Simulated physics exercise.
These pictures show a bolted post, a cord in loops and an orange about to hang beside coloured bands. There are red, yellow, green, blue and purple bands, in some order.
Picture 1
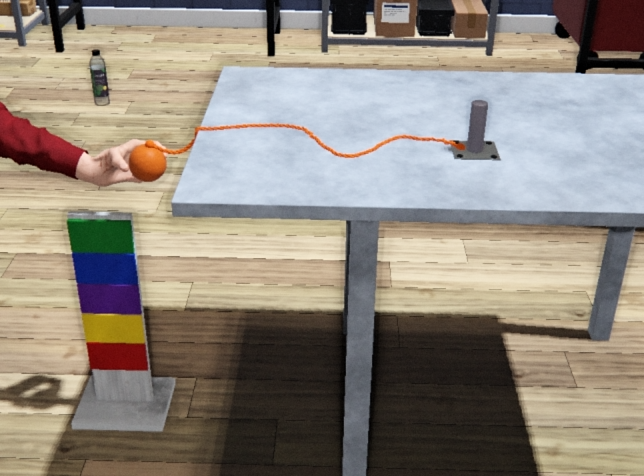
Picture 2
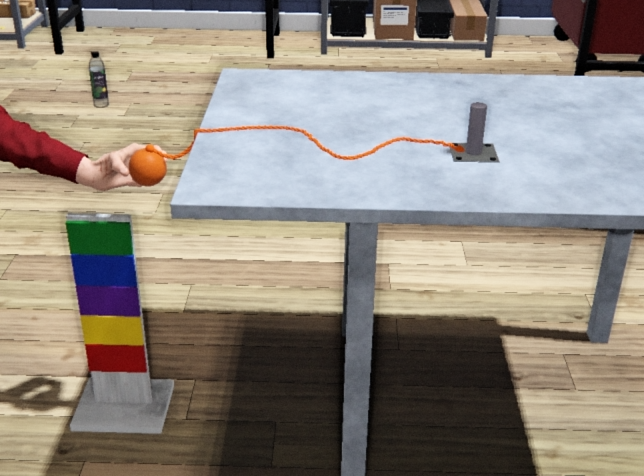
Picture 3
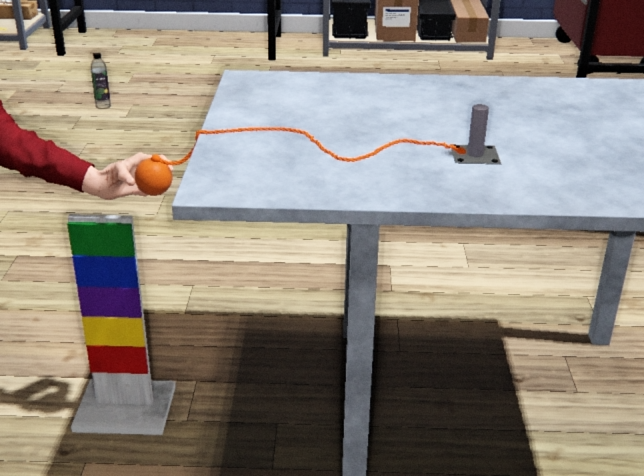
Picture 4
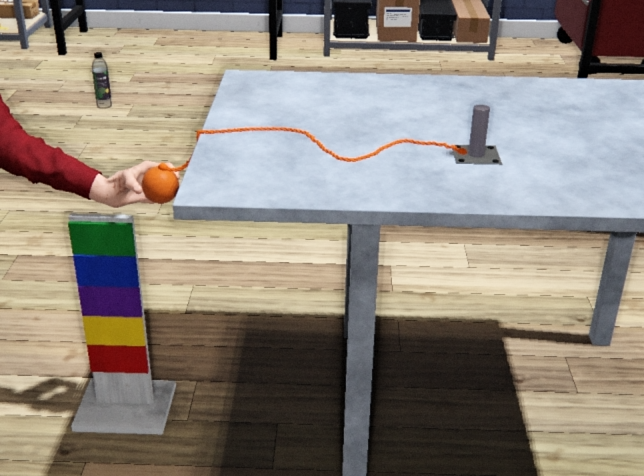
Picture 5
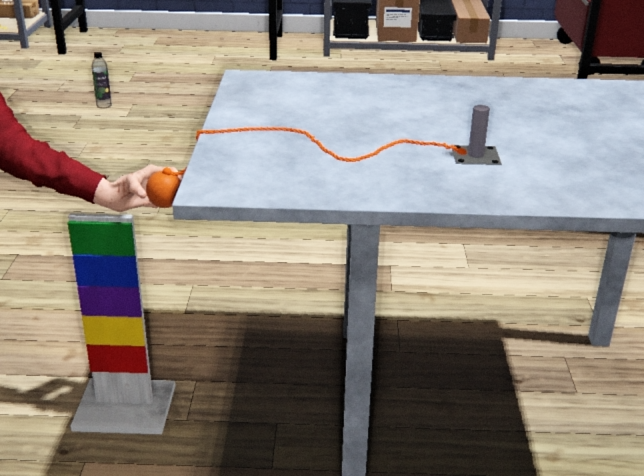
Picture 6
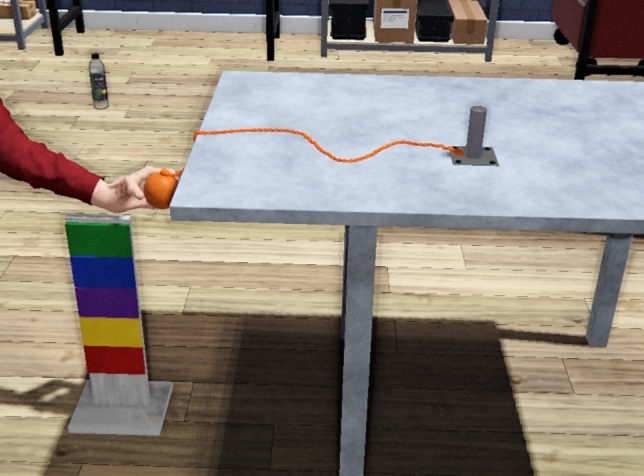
A hand in a red sleeve holds an orange ball tied to a wavy orange cord at the left edge of a grey table, seen from slightly above in a bright, wood-floored room. The cord runs across the tabletop to a short grey post, while a stand banded green, blue, purple, yellow and red is below the hand. The hand eases the ball slightly down and right toward the table's edge, while the cord on the tabletop barely changes and the view shifts very slightly.
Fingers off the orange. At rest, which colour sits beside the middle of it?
Its centre is beside blue.
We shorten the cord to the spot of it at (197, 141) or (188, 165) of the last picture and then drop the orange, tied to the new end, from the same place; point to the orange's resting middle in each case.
It ends up at (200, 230) the first time and at (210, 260) the second.
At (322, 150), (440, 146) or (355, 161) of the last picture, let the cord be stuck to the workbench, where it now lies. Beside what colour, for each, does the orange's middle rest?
In sequence it's green, then blue, and lastly green.
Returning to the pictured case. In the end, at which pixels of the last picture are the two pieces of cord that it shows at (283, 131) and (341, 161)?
The first finishes about (207, 140) and the second about (305, 146).
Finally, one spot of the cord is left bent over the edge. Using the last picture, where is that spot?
Look close to (271, 130) - that's the one.
Soon after, orange near (234, 270); level with blue.
Then, orange near (204, 279); level with blue.
At rest, orange near (196, 279); level with blue. Its centre hangs level with the blue band.
